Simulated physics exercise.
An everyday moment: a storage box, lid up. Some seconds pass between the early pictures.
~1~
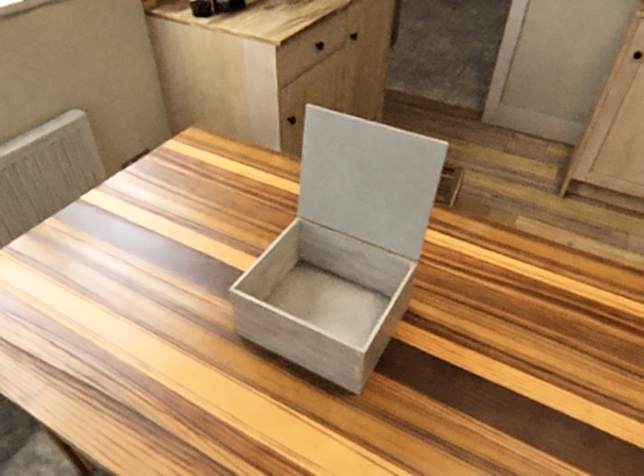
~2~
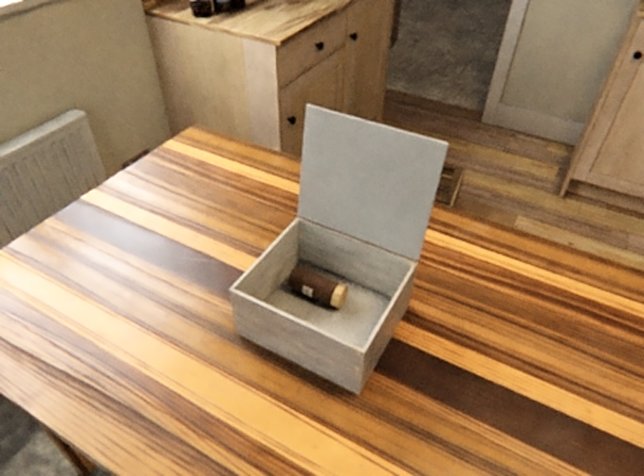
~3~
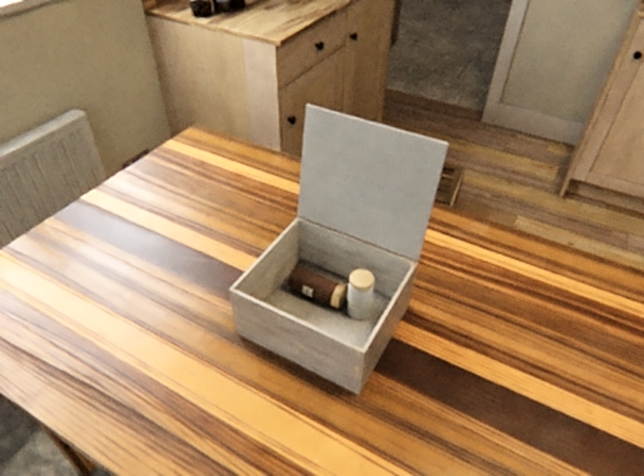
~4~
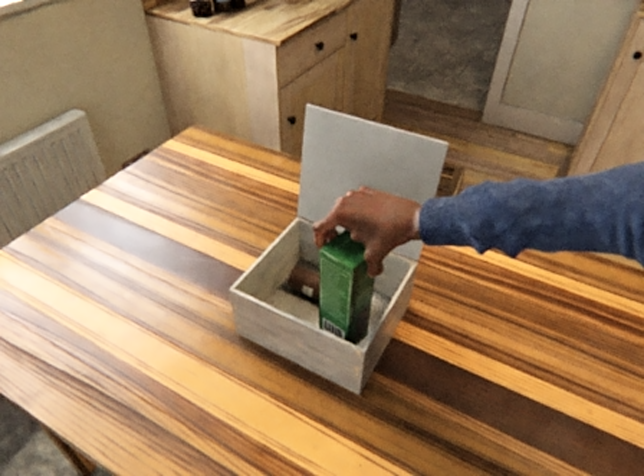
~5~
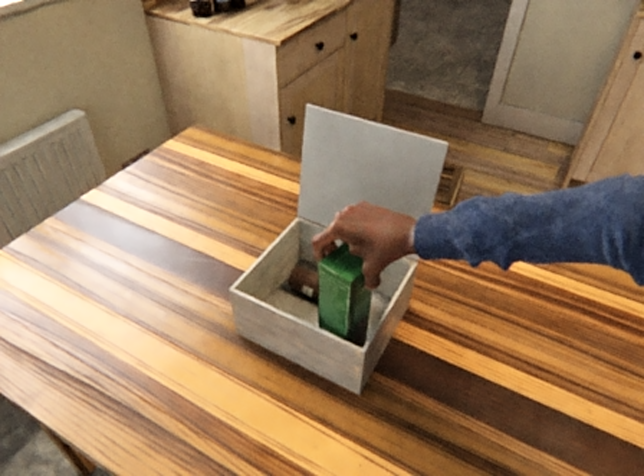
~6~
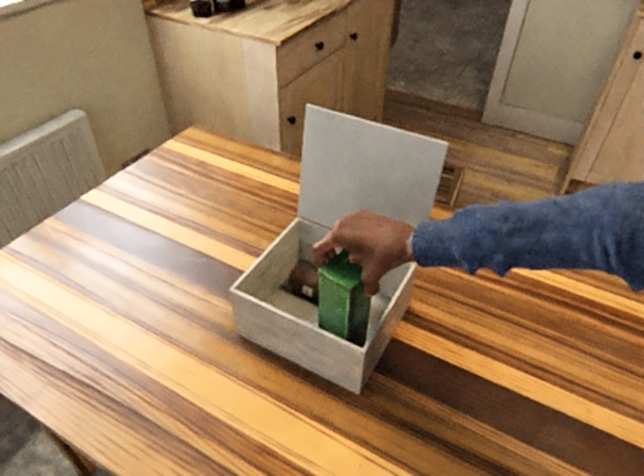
At the start, an open, empty grey box sits on a striped wooden table. A brown cylinder with a pale end appears lying inside, then a pale-topped container stands beside it. A hand in a blue sleeve then lowers a green carton slightly into the box, still gripping it.
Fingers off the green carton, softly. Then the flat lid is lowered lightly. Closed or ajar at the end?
Here the lid stays ajar.
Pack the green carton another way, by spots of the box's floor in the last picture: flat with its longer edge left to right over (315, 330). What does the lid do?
Then it sits on the rim.
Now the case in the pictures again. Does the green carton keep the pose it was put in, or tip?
The green carton stays as placed.
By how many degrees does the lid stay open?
About 40°.
Then, 1.00 s on from there, lid starting down.
Then, 1.40 s on from there, lid 73° above the rim.
Then, 1.60 s on from there, lid 57° above the rim.
Then, 1.80 s on from there, lid 38° above the rim.
In the end, lid 38° above the rim; all 3 unmoved. At the end, from the last picture's camera, green carton near (344, 313).
